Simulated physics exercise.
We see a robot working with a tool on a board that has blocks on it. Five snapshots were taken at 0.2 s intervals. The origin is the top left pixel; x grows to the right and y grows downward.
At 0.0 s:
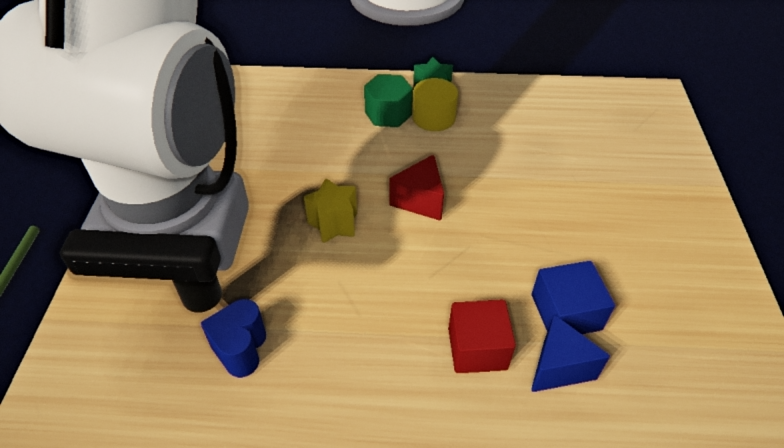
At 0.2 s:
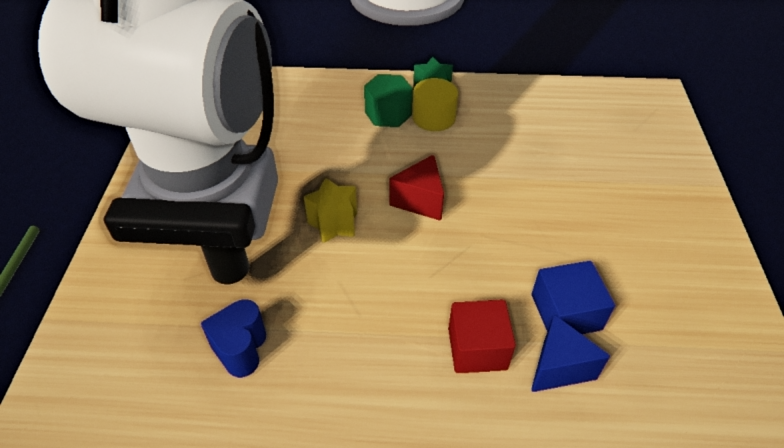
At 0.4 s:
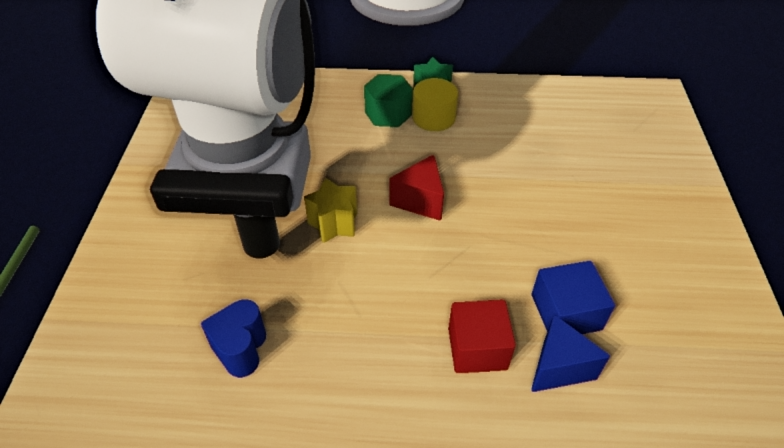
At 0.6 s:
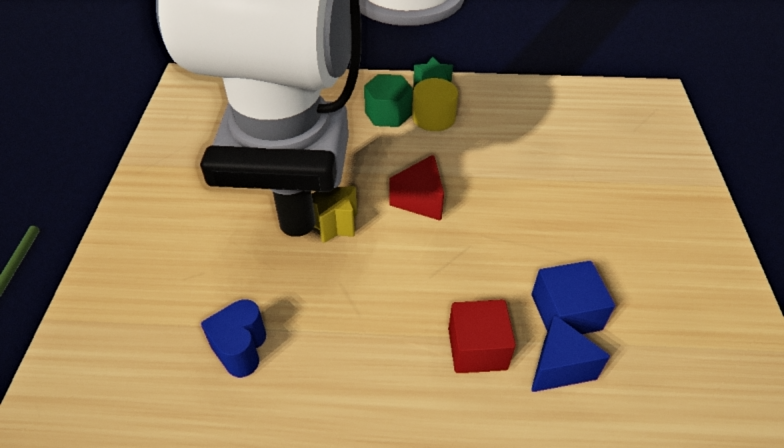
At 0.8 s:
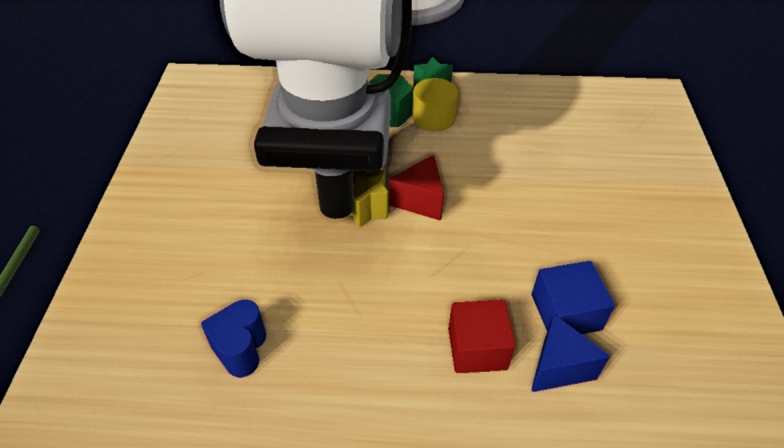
Robot arm with a black tool moving up and right across a wooden board, pushing a yellow star block beside a red triangle.
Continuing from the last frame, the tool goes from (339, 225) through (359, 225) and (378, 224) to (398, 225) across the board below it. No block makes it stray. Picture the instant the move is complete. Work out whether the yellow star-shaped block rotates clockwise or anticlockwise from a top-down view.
Its rotation is counterclockwise.
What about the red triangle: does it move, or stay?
Displaced, by a centimetre or more.
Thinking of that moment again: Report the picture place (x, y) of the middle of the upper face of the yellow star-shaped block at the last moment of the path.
Most likely (391, 173).
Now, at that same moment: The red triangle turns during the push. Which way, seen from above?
Rotates clockwise.
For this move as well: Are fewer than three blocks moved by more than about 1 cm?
My answer is yes.
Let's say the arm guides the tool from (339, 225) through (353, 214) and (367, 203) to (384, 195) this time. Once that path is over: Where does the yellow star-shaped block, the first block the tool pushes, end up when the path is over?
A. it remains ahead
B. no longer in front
A: It remains ahead.
The first path, step by step. Halfway along, tool (369, 206); yellow star-shaped block (382, 175), turned 25° anticlockwise; red triangle (429, 171), turned 20° clockwise.
At the end, tool (398, 206); yellow star-shaped block (391, 173), turned 60° anticlockwise; red triangle (434, 166), turned 40° clockwise.
